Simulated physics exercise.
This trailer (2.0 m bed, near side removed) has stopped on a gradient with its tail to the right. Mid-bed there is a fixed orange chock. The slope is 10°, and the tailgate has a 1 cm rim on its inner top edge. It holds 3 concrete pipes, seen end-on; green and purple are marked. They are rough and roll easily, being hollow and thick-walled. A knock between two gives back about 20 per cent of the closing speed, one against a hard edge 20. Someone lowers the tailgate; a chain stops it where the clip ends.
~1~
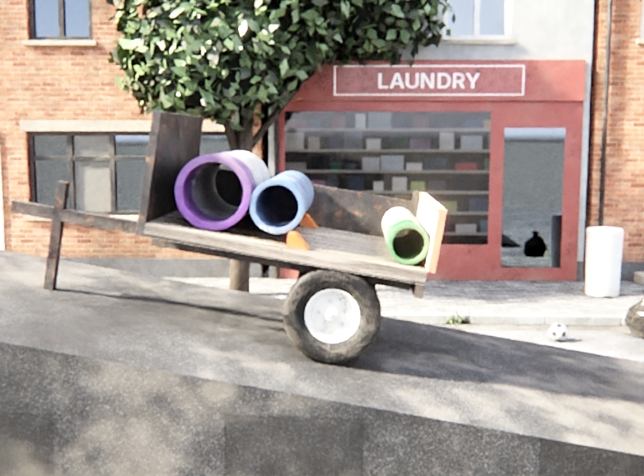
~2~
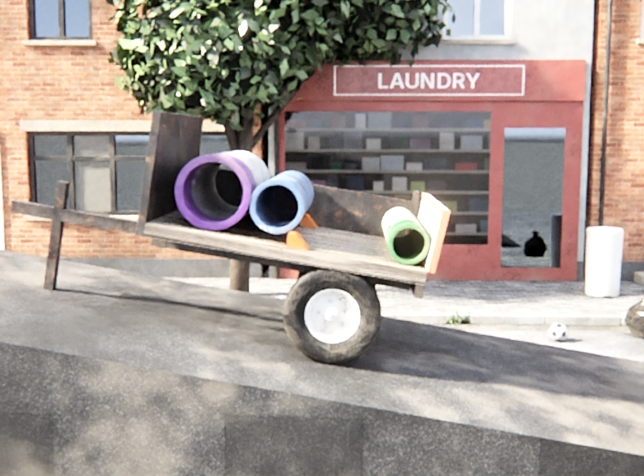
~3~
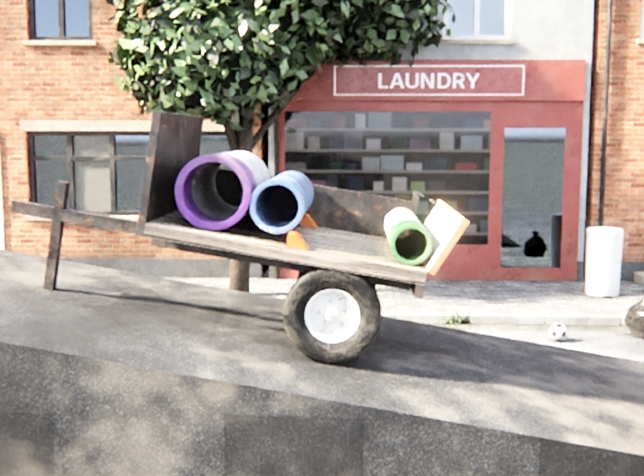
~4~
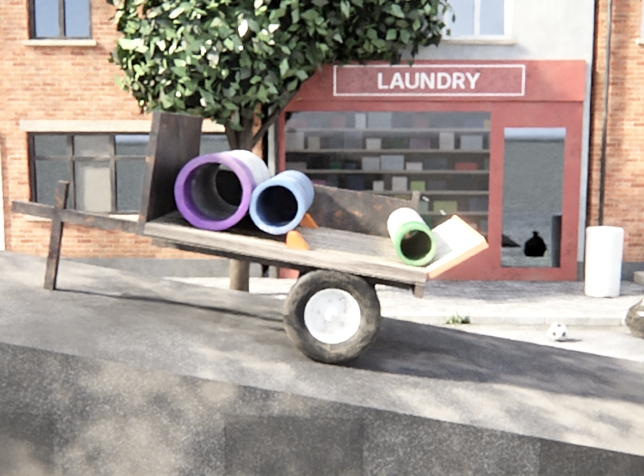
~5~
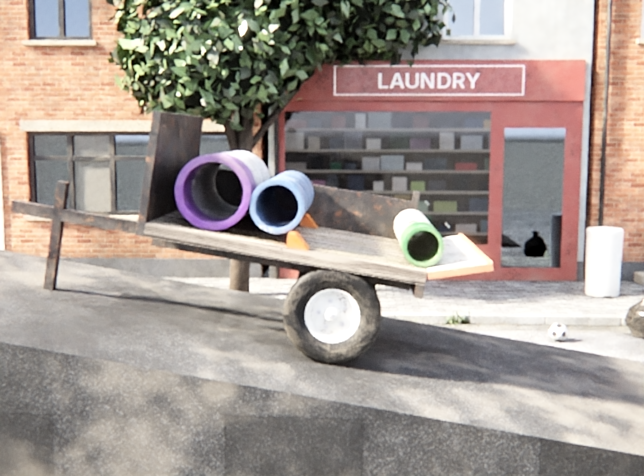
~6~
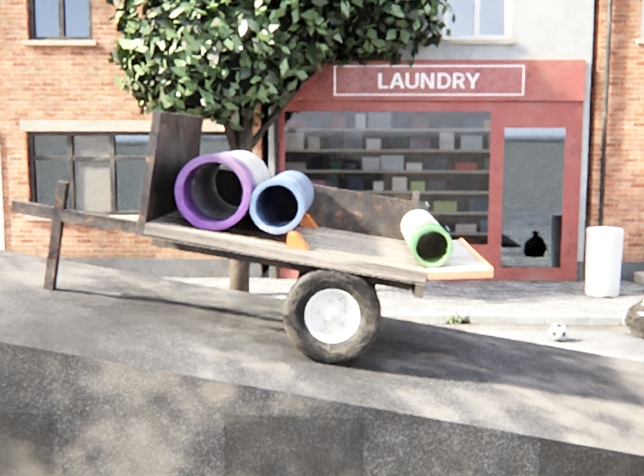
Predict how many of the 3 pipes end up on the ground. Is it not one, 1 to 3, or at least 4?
Out of 3: Not one.
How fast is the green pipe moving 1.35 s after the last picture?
Roughly 0.0 m/s.
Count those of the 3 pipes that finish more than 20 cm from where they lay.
0 of them.
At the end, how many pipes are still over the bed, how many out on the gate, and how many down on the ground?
In that order: 3, 0, 0.
Then, 1.3 s after the last picture, green is on the gate, 30 cm past the hinge; purple is on the bed, 165 cm short of the hinge; 0 out so far.
Then, 3.0 s after the last picture, green is on the gate, 5 cm past the hinge, rolling left; no change for purple; 0 out so far.
Then, 5.2 s after the last picture, green is on the gate, 5 cm past the hinge; no change for purple; 0 out so far.
At rest (7.4 s after the last picture), green is on the bed, 5 cm short of the hinge; purple is on the bed, 165 cm short of the hinge; 0 out so far.
